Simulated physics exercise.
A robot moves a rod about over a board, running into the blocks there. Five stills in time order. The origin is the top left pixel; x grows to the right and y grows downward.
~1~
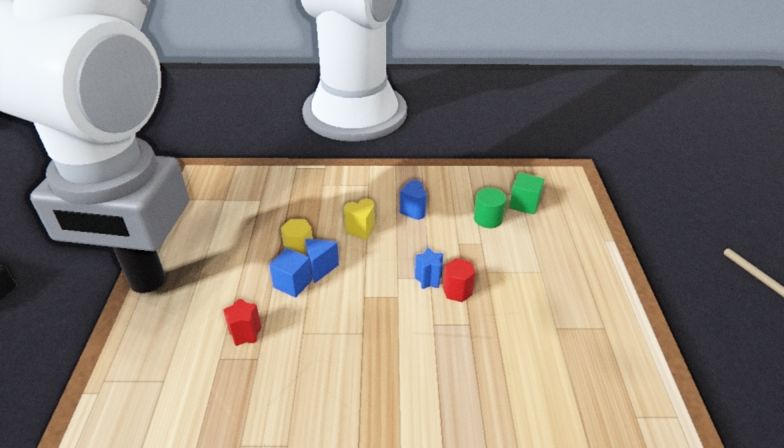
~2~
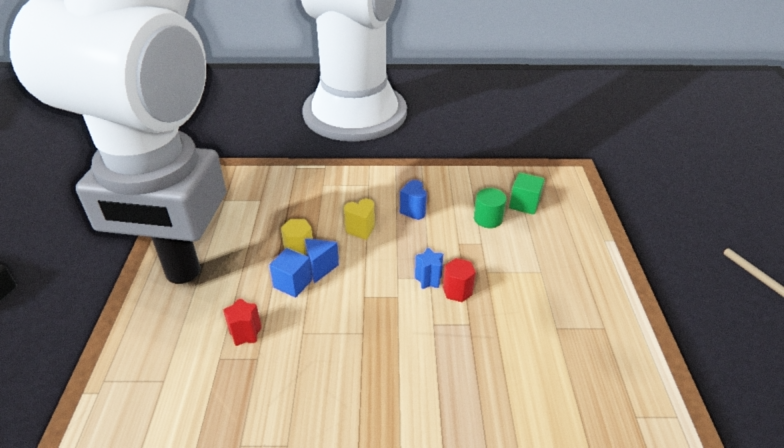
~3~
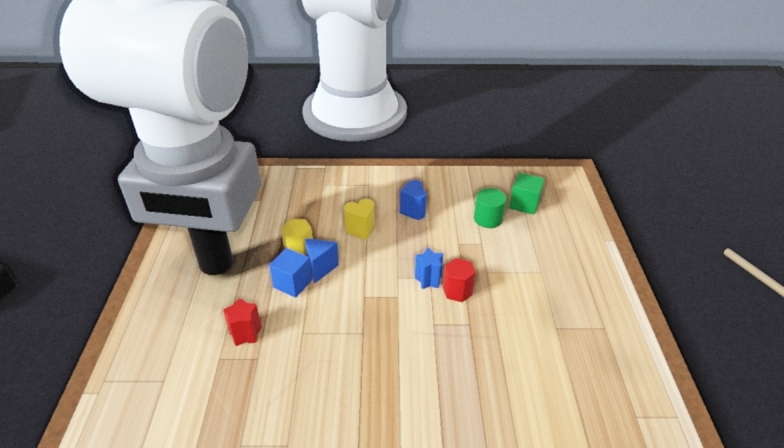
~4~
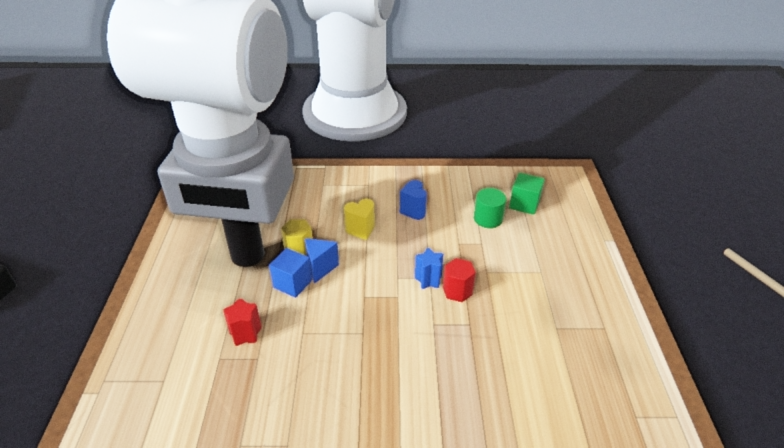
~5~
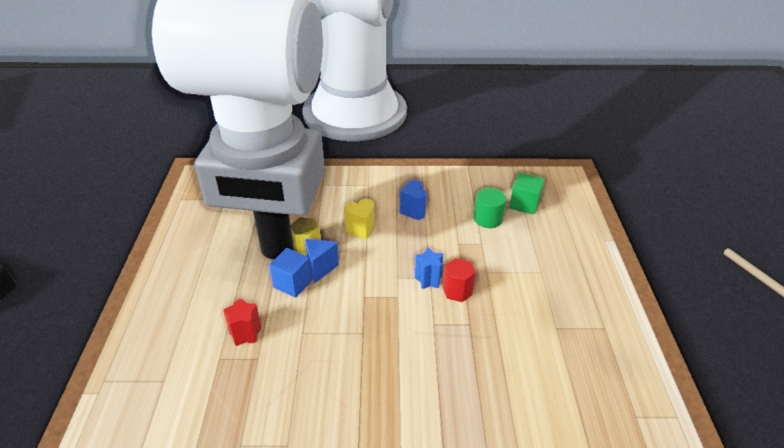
Robot arm sliding a black rod rightward across a wooden board of coloured blocks, nudging the yellow hexagonal block slightly right.
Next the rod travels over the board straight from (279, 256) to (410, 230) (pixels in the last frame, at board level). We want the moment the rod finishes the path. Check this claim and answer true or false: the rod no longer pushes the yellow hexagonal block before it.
My answer: False.
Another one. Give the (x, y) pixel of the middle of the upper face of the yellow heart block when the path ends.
Close to (377, 195).
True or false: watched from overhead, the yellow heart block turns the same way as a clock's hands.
That is false.
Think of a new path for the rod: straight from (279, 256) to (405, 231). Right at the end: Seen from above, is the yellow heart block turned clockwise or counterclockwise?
It ends up turned anticlockwise.
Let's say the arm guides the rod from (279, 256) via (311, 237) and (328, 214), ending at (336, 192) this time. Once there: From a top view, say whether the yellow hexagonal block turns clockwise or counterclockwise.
I'd predict that, seen from above, the yellow hexagonal block rotates clockwise.
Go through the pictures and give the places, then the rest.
Lower end of the rod (148, 281), tops of blocks, yellow hexagonal block (296, 228), blue three-sided block (318, 247), yellow heart block (360, 207), blue heart block (414, 189), in the first frame.
Rod (183, 272), blocks as before, in the second frame.
Rod (217, 264), blocks as before, in the third frame.
Rod (248, 256), blocks as before, in the fourth frame.
Rod (277, 249), yellow hexagonal block (304, 226), blue three-sided block (318, 247), yellow heart block (360, 207), blue heart block (414, 189), in the fifth frame.
The first path, step by step. One third of the way, rod (324, 239); yellow hexagonal block (351, 219); blue three-sided block (325, 248), turned 30° clockwise; yellow heart block (365, 204).
Two thirds of the way, rod (368, 231); yellow hexagonal block (396, 211), turned 15° clockwise; blue three-sided block (325, 248), turned 30° clockwise; yellow heart block (376, 197), turned 30° anticlockwise.
At the end, rod (410, 223); yellow hexagonal block (438, 204), turned 15° clockwise; blue three-sided block (325, 248), turned 30° clockwise; yellow heart block (377, 195), turned 40° anticlockwise; blue heart block not moved.
